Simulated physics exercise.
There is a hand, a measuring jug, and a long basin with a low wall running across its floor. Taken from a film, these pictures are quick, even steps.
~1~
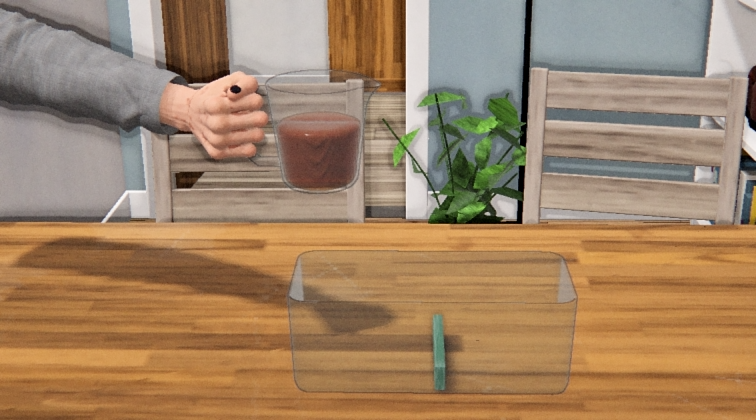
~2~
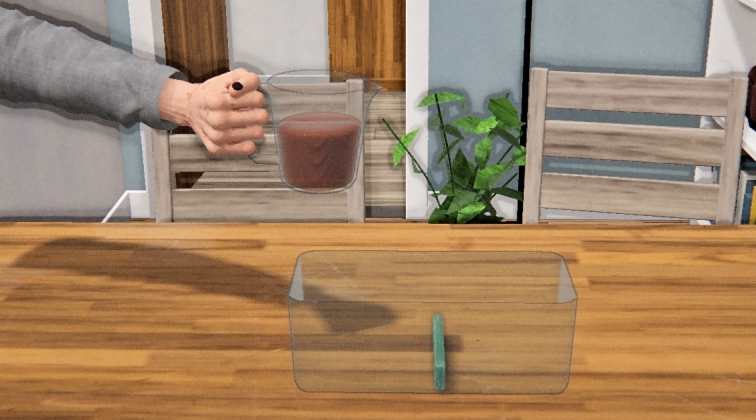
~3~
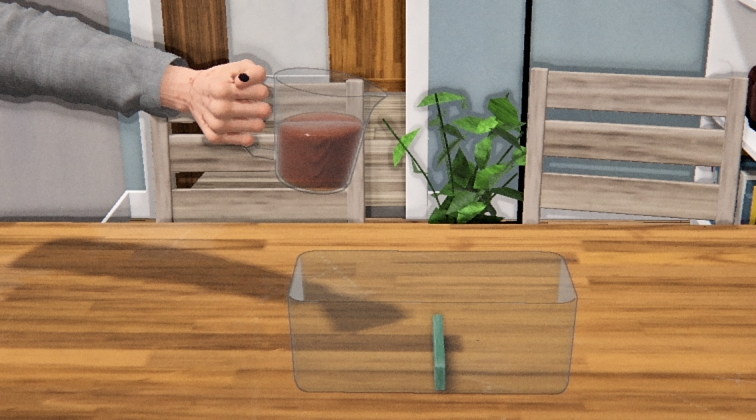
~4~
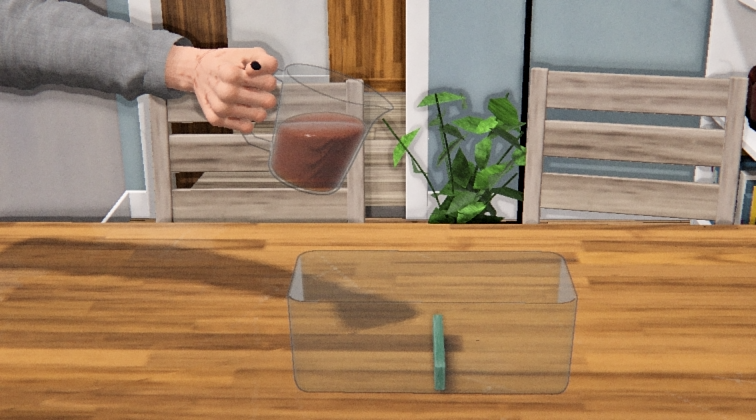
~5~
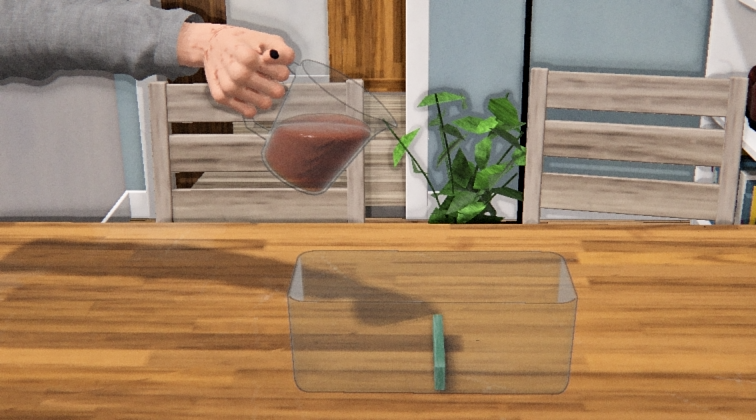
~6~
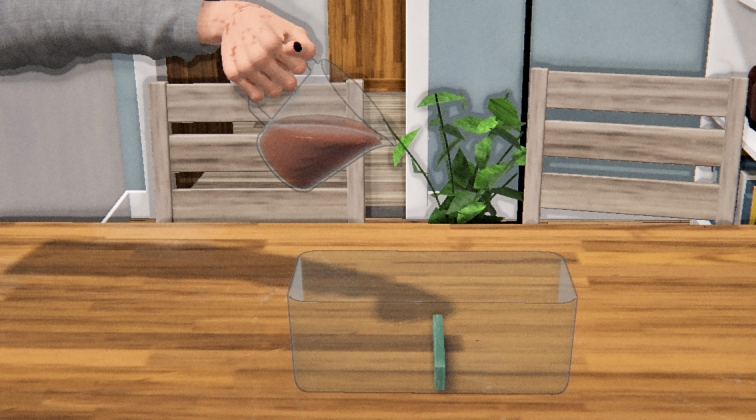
A hand in a grey sleeve, reaching in from the left, holds a clear glass jug of reddish-brown liquid above a wooden table, seen from the front by a still camera. On the table sits a long transparent basin with a low green wall inside, with pale chairs and a leafy plant behind. The hand tilts the jug increasingly to the right, and the liquid shifts toward the spout.
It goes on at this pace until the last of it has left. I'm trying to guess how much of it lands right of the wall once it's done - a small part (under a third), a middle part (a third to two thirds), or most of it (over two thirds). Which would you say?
I'd say a middle part, a third to two thirds.
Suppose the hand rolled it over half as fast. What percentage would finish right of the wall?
Around 65 percent ends up there.
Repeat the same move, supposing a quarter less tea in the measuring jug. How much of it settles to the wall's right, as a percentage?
I'd reckon close to 45 %.
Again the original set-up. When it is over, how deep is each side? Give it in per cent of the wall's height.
Left 30 per cent, right 40.
A moment on, the measuring jug is tipped on its side and 56 per cent is still to pour, 8 is left of the wall and 1 right of it.
Next, the measuring jug is tipped on its side and 15 per cent is still to pour, 31 is left of the wall and 32 right of it.
Then the measuring jug is tipped on its side and 3 per cent is still to pour, 34 is left of the wall and 57 right of it.
Later the measuring jug is tipped on its side and 0 per cent is still to pour, 41 is left of the wall and 57 right of it.
At rest 41 per cent lies left of the wall, 57 right of it and 2 outside.
